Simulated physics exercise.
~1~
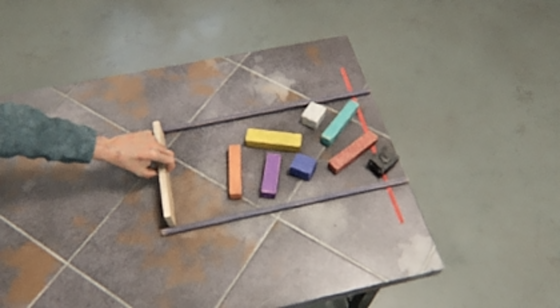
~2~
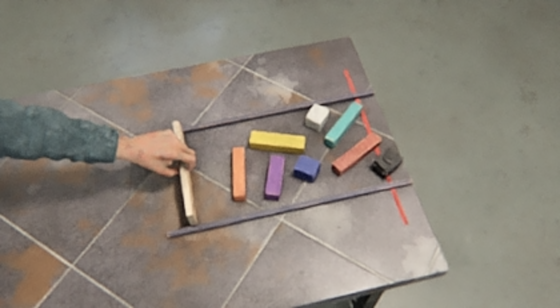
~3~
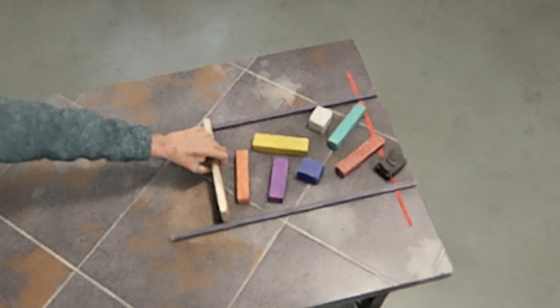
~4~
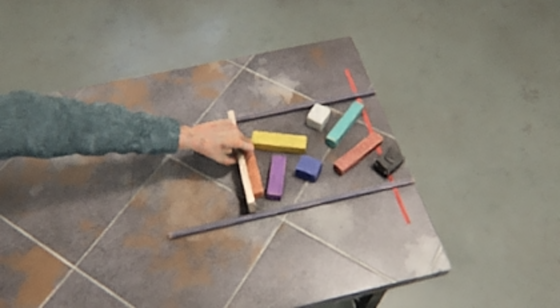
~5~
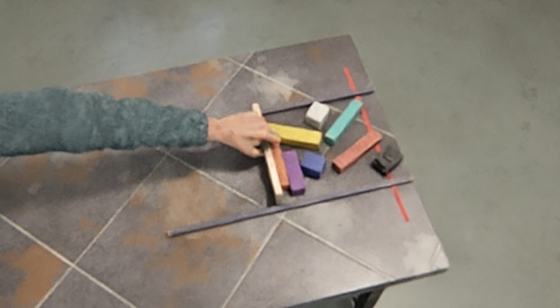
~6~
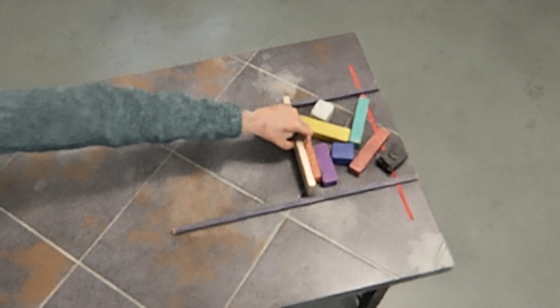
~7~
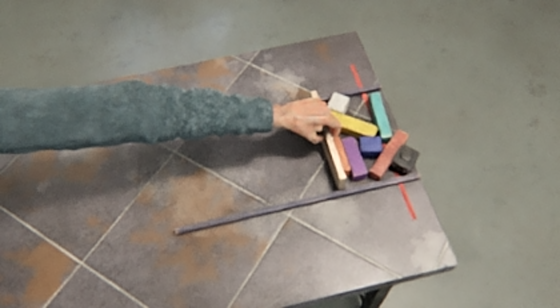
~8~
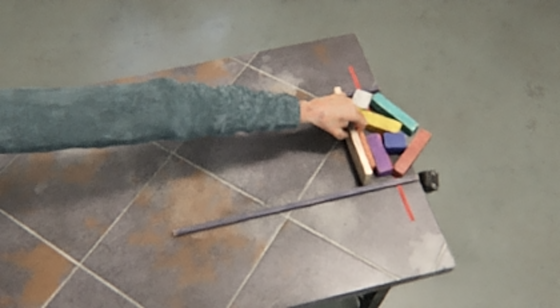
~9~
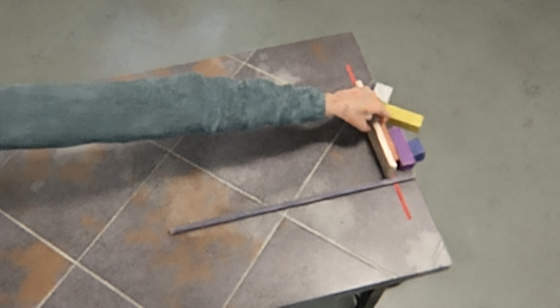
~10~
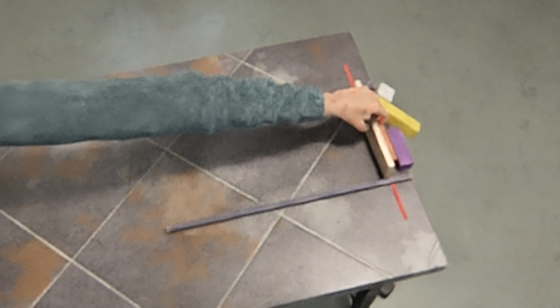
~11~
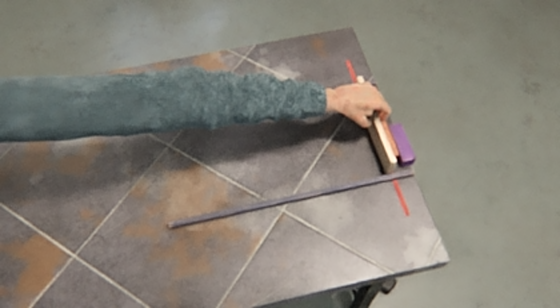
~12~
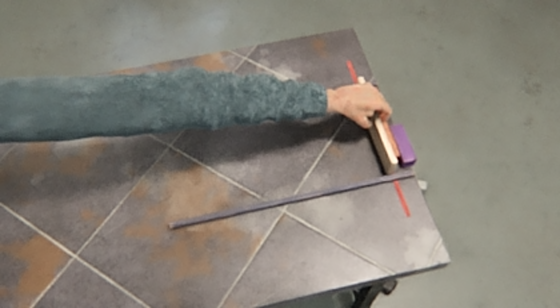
On a tiled table, a hand slides a board rightward, pushing most pieces off the edge.
